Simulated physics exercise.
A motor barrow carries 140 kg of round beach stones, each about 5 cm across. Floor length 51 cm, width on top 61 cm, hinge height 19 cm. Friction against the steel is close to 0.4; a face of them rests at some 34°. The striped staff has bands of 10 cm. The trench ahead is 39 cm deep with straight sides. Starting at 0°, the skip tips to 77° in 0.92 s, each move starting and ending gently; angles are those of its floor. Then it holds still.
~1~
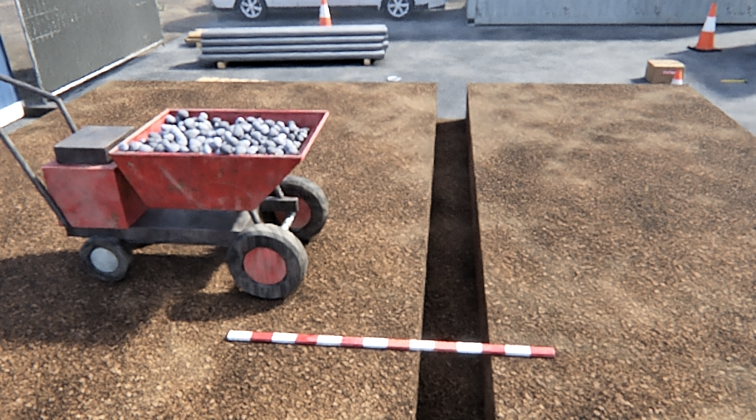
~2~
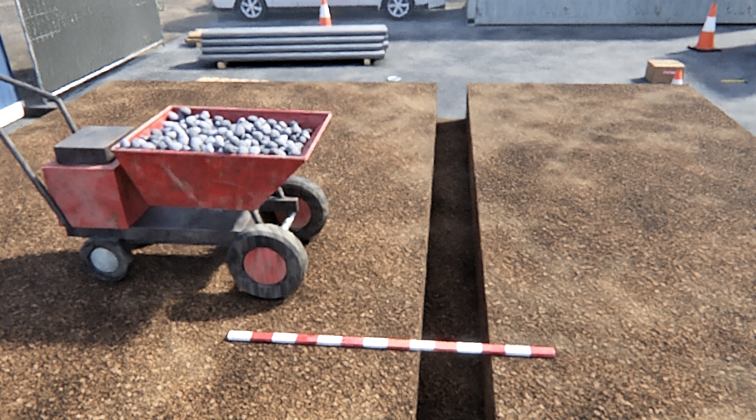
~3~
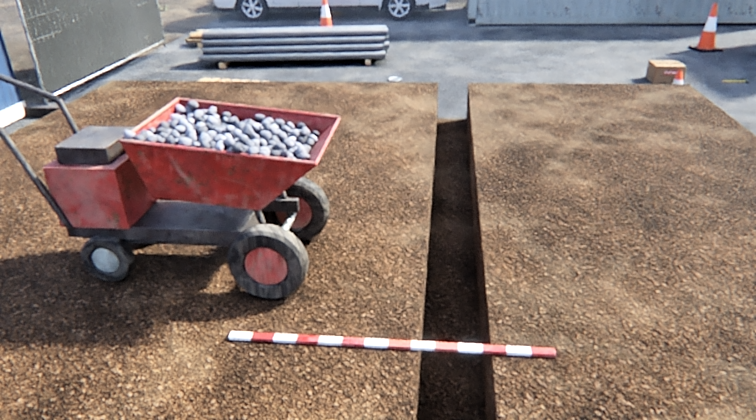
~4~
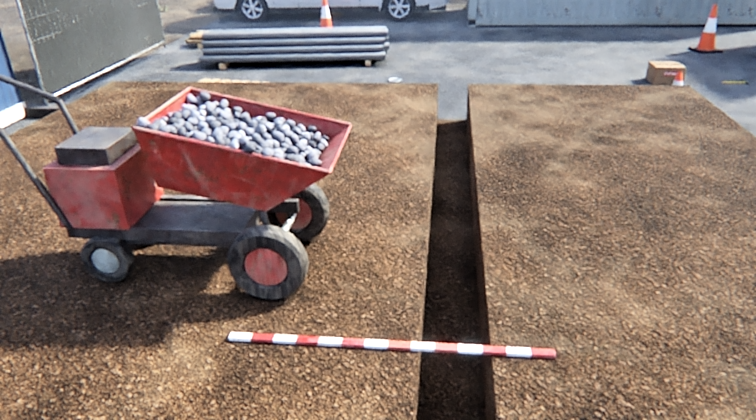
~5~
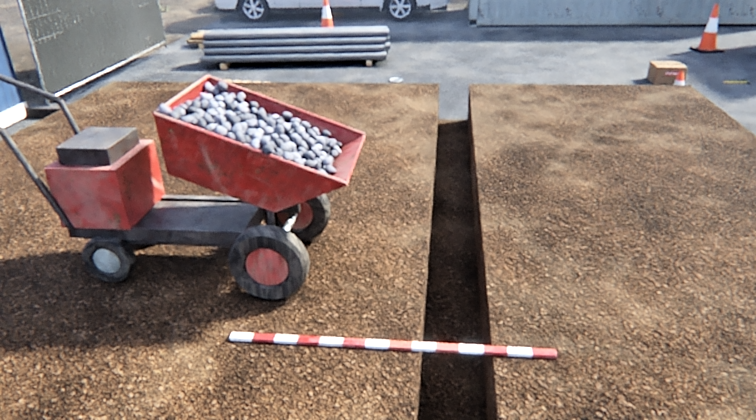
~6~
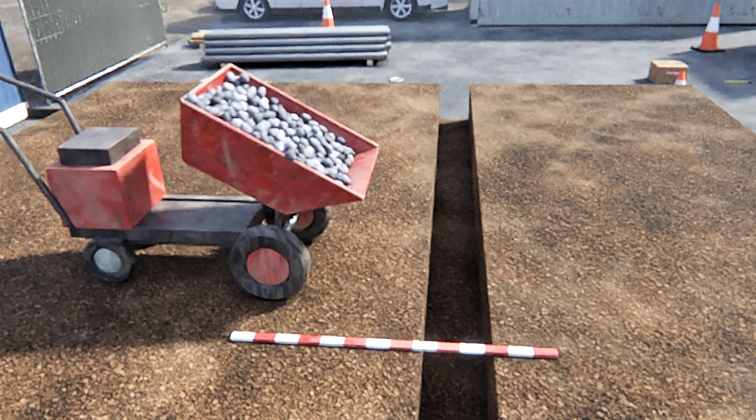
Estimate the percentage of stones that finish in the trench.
Roughly 88 per cent ends in the trench.
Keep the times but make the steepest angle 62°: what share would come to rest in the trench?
Then about 90 per cent.
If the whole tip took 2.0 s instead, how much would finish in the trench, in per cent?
It would be near 90 per cent.
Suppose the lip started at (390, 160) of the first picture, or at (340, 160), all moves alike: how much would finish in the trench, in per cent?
First some 20, then 80 per cent.
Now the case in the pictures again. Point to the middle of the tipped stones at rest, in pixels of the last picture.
Around (453, 317).
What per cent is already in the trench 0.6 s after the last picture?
Some 55 per cent.
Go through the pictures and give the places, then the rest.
In the first frame, the skip is at 0°, its lip at (302, 158); the top of the load is at (224, 128).
In the second frame, lip at (305, 159), floor tilted 2°, highest stones at (209, 125).
In the third frame, lip at (316, 164), floor tilted 6°, highest stones at (187, 117).
In the fourth frame, the skip is at 12°, its lip at (330, 173); the top of the load is at (198, 108).
In the fifth frame, the skip is at 21°, its lip at (346, 184); the top of the load is at (211, 97).
In the sixth frame, lip at (363, 199), floor tilted 30°, highest stones at (230, 88).
Then, 0.3 s after the last picture the floor is at 65°, 99 % in the skip, 1 % short of the trench; the foremost stones are at (409, 244).
Then, 0.6 s after the last picture the floor is at 77°, 36 % in the skip, 10 % short of the trench, 55 % in the trench; the foremost stones are at (482, 292).
Then, 1.0 s after the last picture the floor is at 77°, 5 % in the skip, 11 % short of the trench, 83 % in the trench, 1 % past the trench; the foremost stones are at (529, 276).
Then, 2.9 s after the last picture the floor is at 77°, 0 % in the skip, 11 % short of the trench, 88 % in the trench, 1 % past the trench; the foremost stones are at (571, 286).
